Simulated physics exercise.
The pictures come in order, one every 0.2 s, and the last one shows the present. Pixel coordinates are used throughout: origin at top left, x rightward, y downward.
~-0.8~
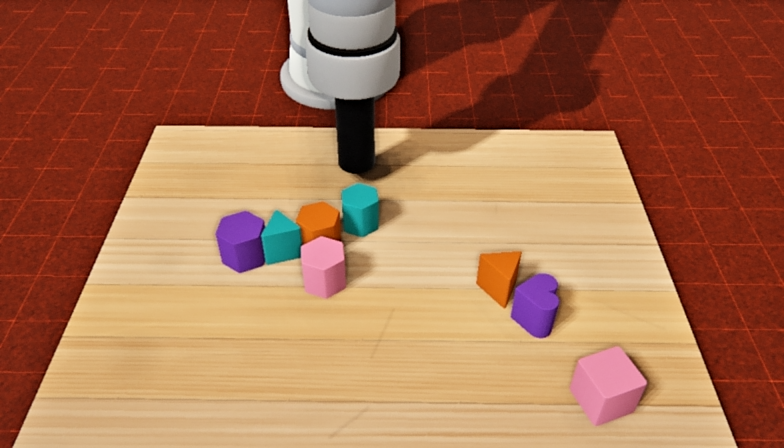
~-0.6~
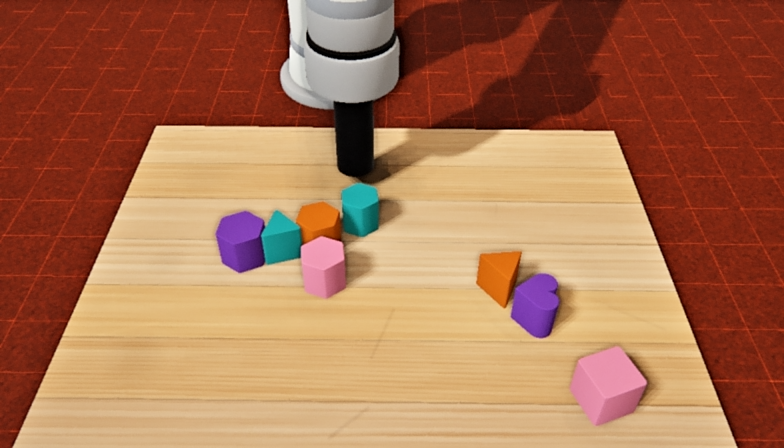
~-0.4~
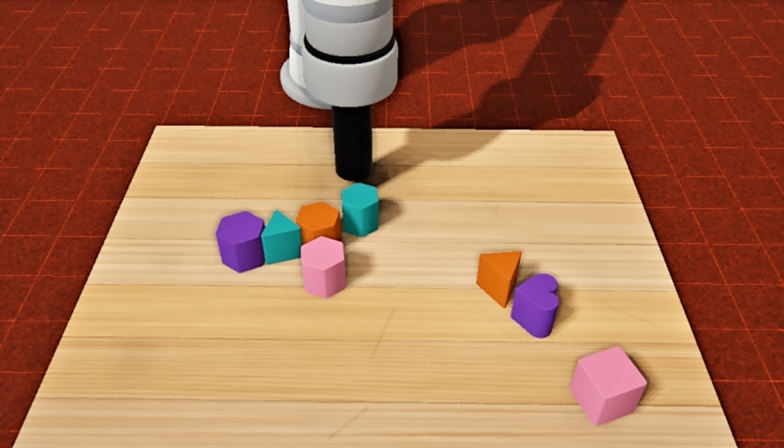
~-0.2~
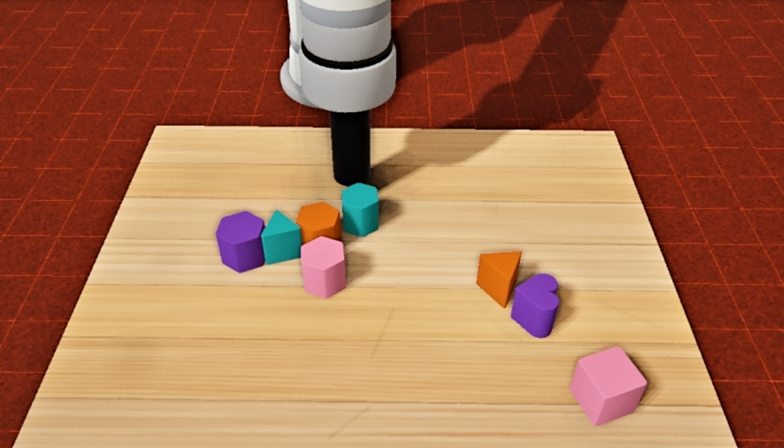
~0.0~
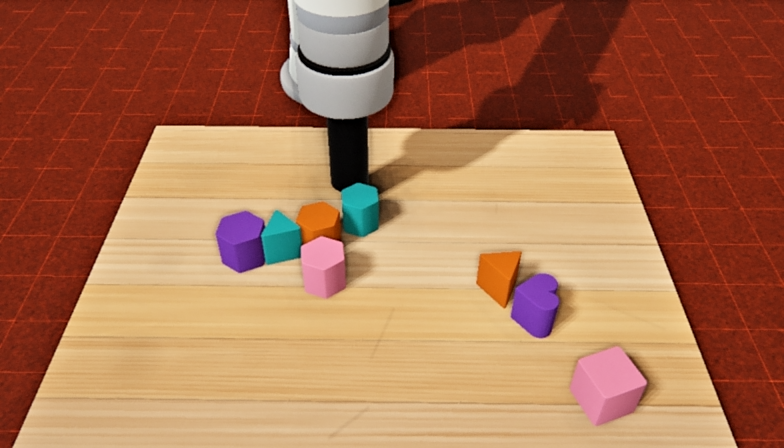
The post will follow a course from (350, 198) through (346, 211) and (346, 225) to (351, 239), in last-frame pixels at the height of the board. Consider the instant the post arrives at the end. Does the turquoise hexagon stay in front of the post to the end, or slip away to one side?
In front, I predict.
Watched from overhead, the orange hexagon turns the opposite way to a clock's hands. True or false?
False
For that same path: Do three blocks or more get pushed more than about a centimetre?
Short answer: No.
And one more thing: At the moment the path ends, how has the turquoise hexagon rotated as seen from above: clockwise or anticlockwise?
From overhead, the rotation is counterclockwise.
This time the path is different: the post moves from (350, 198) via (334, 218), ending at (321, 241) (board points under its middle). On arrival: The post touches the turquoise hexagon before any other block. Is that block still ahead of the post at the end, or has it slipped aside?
It is off to the side or behind.
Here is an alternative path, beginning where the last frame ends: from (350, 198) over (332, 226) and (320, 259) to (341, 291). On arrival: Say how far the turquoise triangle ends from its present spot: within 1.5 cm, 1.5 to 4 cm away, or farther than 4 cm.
Between 1.5 and 4 cm.
The first path, step by step. Halfway along, post at (345, 202); turquoise hexagon at (364, 212), turned 25° anticlockwise.
At the end, post at (350, 223); turquoise triangle at (277, 228), turned 15° clockwise; orange hexagon at (315, 227), turned 20° clockwise; pink hexagon at (322, 258); turquoise hexagon at (379, 229), turned 55° anticlockwise.
